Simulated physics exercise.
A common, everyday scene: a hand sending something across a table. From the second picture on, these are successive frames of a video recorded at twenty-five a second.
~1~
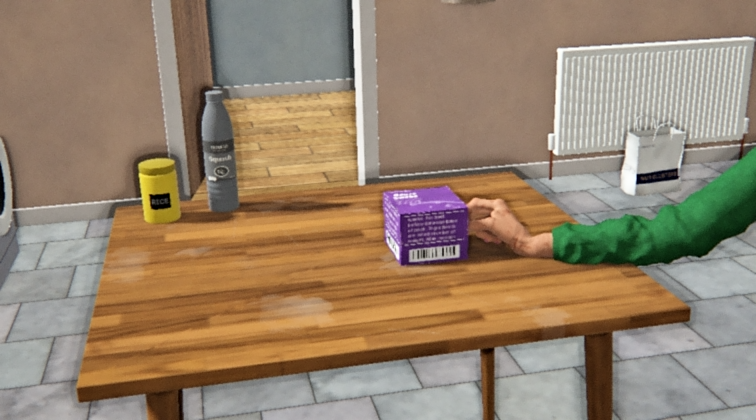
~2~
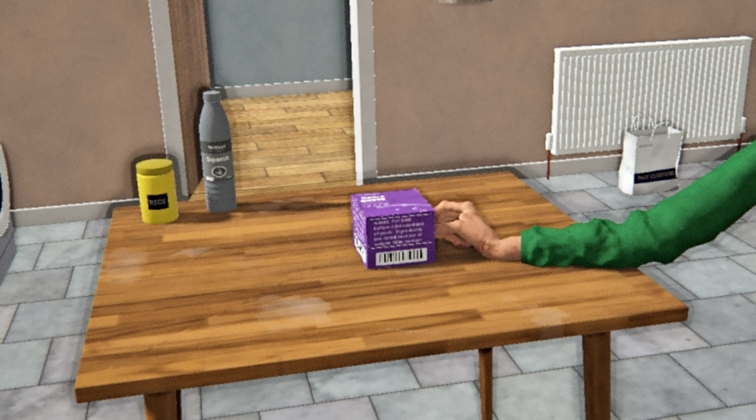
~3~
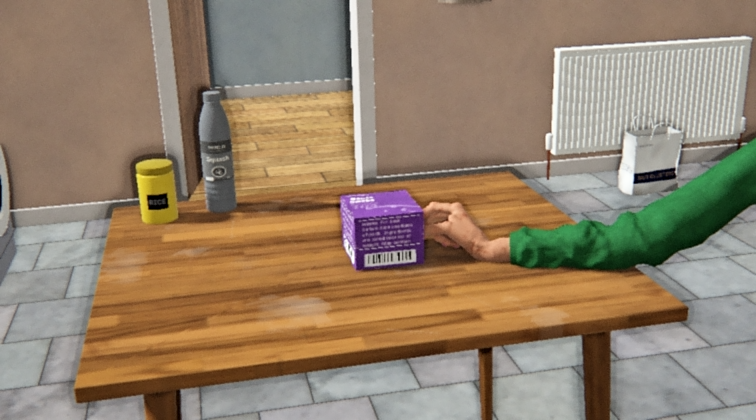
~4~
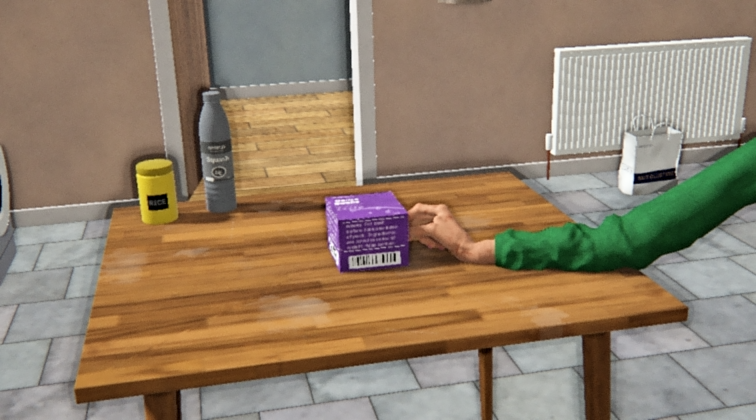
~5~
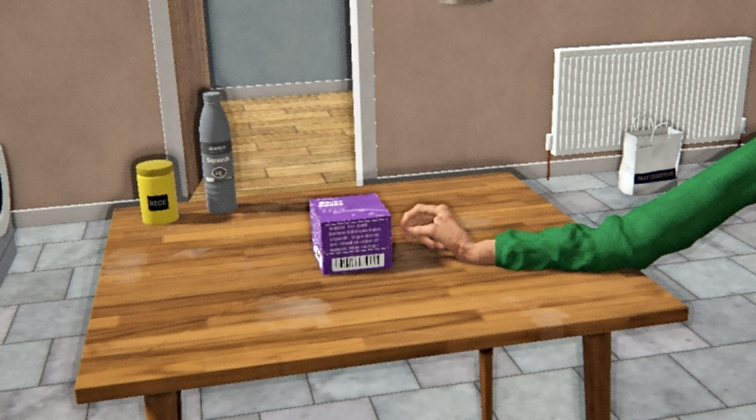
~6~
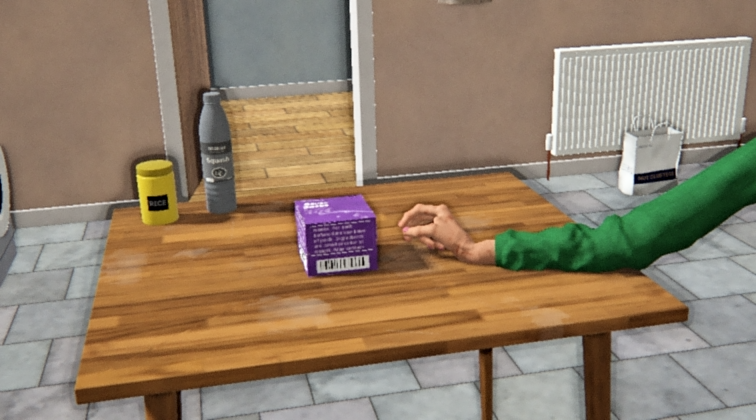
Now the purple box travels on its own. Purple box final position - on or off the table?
Comes to rest up top.
Then, 0.10 s later than the last frame, purple box moved about its own width near (307, 237).
Then, 0.20 s later than the last frame, purple box moved about its own width near (290, 239).
When it is over, moved from the start, purple box. End places, in pixels of the last picture, purple box near (285, 240).
